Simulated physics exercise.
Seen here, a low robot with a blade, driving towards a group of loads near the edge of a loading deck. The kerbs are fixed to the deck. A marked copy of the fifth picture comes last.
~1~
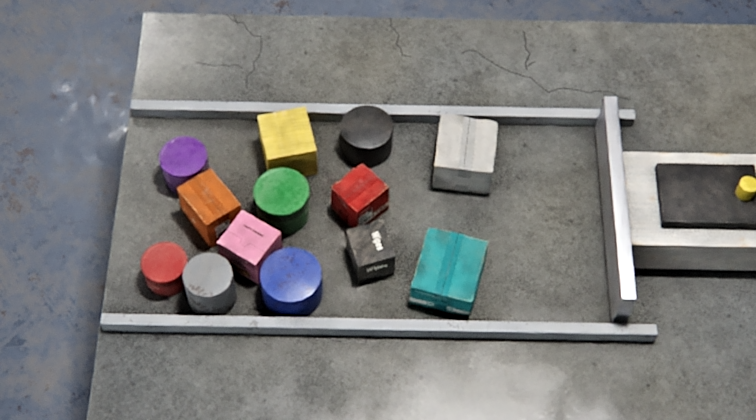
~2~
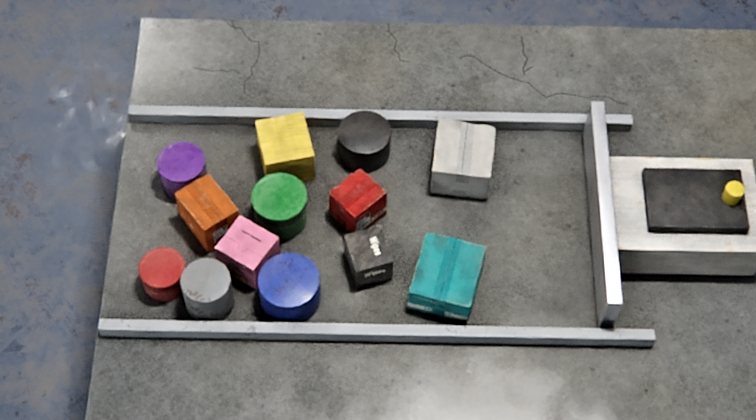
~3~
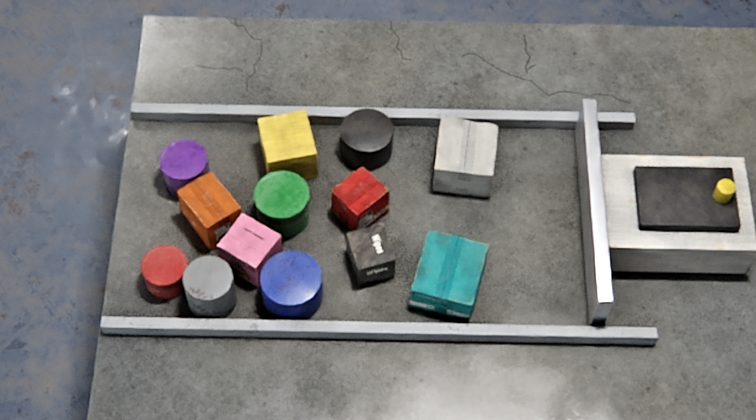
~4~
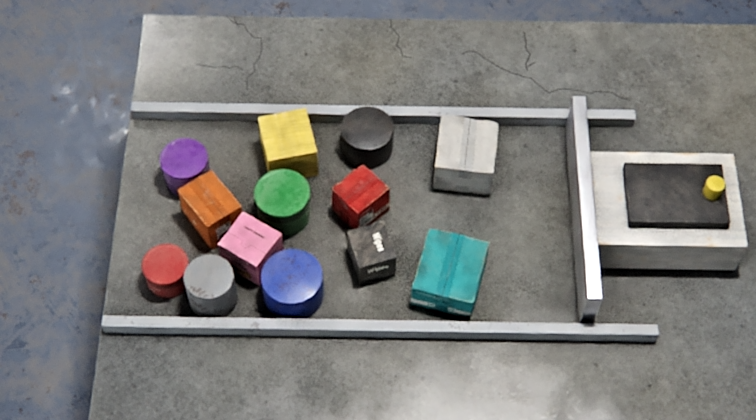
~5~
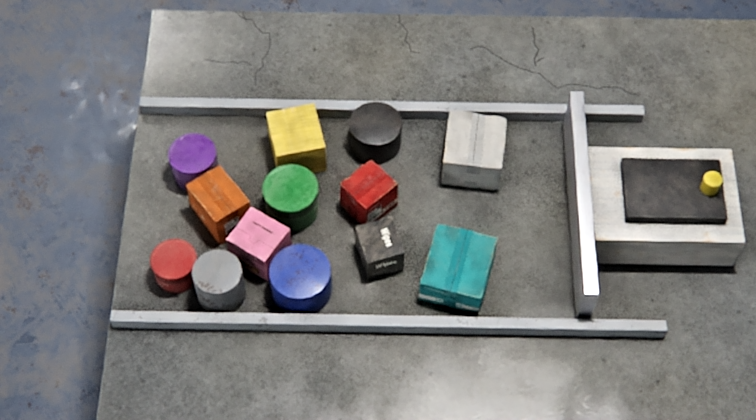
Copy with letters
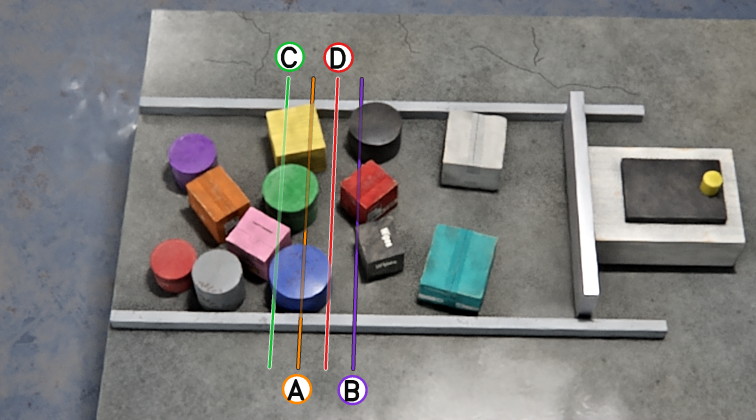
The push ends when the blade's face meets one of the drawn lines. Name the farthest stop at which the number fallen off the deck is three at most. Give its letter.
The farthest such stop is C.
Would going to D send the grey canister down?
By then, no.
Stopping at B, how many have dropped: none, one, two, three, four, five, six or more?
In all, none.
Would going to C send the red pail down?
Yes.
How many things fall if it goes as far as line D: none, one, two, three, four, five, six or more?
In all, none.
On the marked copy, A at (306, 214); B at (358, 215); C at (280, 213); D at (332, 214).
Taking C. A third of the way, robot (556, 188); turquoise box (435, 270); white box (435, 150).
Two thirds of the way, robot (447, 186); red pail (169, 266); purple pail (184, 164).
When it is over, robot (364, 184); purple pail over the edge; red pail over the edge; two fallen.
As for the rest, A is within the limit but short; B is within the limit but short; D is within the limit but short.
